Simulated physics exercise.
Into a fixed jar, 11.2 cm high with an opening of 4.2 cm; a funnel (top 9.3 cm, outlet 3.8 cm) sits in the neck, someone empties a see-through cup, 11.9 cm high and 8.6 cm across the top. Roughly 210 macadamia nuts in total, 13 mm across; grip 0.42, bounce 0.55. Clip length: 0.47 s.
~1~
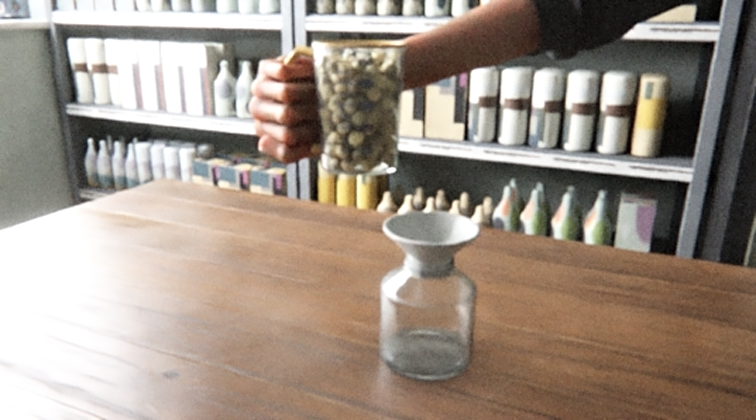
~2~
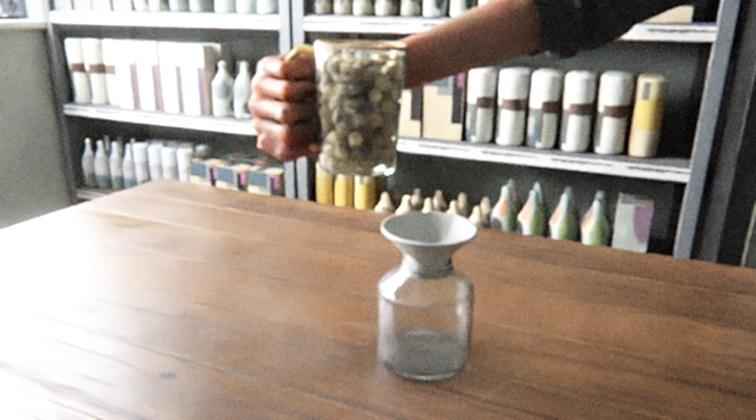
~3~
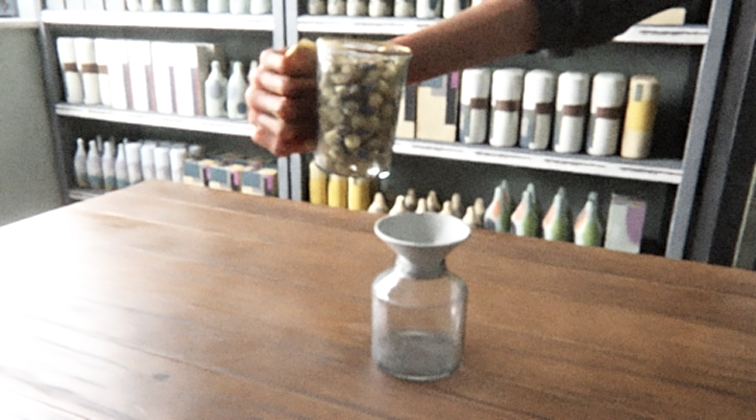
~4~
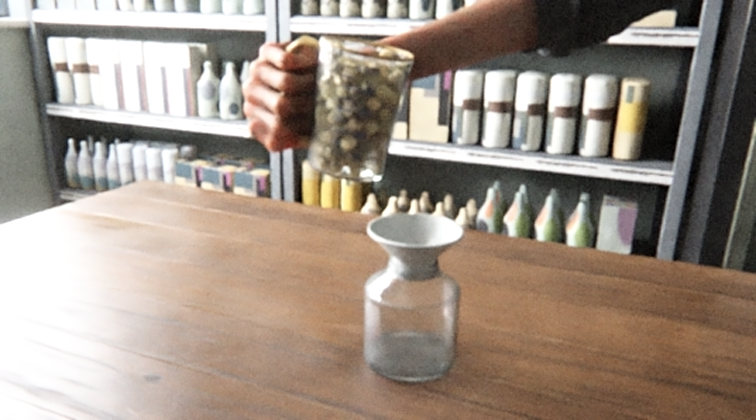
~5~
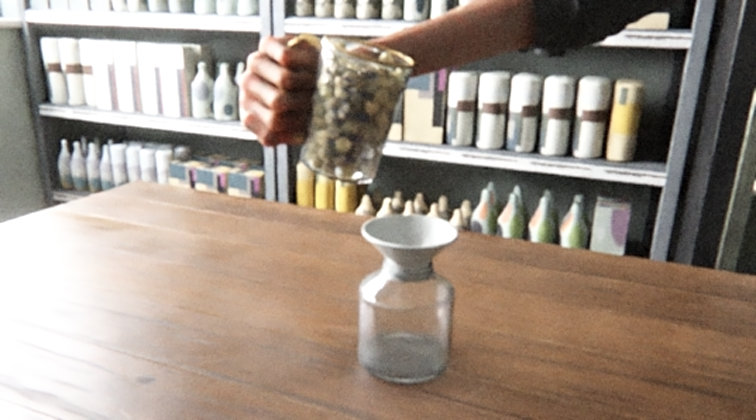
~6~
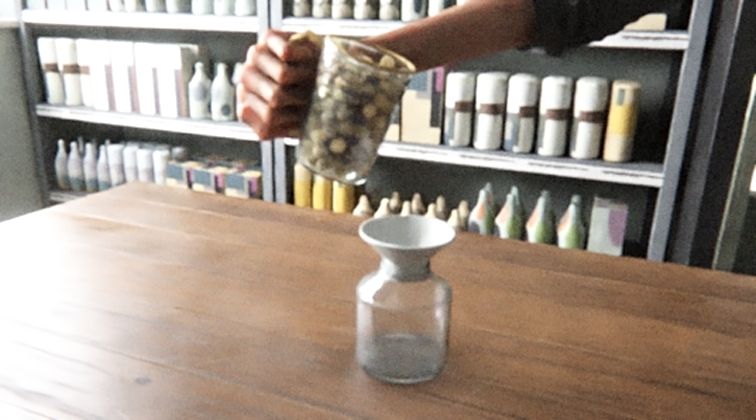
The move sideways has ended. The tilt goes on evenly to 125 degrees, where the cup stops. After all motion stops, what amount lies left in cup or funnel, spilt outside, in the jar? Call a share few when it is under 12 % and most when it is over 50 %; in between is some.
Still above - a part, spilt - a part, jar - a part.
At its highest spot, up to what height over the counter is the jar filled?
3.0 cm.
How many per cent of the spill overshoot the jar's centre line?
I'd put it close to 80 per cent.
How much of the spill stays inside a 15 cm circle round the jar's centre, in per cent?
About 40 %.
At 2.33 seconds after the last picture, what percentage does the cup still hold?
My guess is near 0 per cent.
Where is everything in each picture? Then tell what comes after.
Cup at (359, 106), tilt 0 degrees, lip at (402, 46), moved 0.0 cm; middle of the pieces at (361, 113); jar at (428, 307), in the first frame.
Cup at (360, 107), tilt 2 degrees, lip at (404, 48), moved 0.2 cm; middle of the pieces at (361, 114), in the second frame.
Cup at (358, 108), tilt 6 degrees, lip at (407, 53), moved 0.8 cm; middle of the pieces at (359, 115), in the third frame.
Cup at (356, 109), tilt 11 degrees, lip at (410, 60), moved 1.3 cm; middle of the pieces at (357, 116), in the fourth frame.
Cup at (353, 111), tilt 16 degrees, lip at (411, 66), moved 1.6 cm; middle of the pieces at (353, 117), in the fifth frame.
Cup at (351, 111), tilt 20 degrees, lip at (412, 72), moved 1.6 cm; middle of the pieces at (350, 117); jar at (404, 311), in the sixth frame.
Then, 0.98 s after the last picture, tilt 69 degrees; the cup holds 100 %, the jar 0 %.
Then, 1.63 s after the last picture, tilt 101 degrees; the cup holds 80 %, the jar 5 %.
Then, 2.33 s after the last picture, tilt 125 degrees; the cup holds 0 %, the jar 25 %.
In the end, still above 40 %, spilt 40 %, jar 25 %.
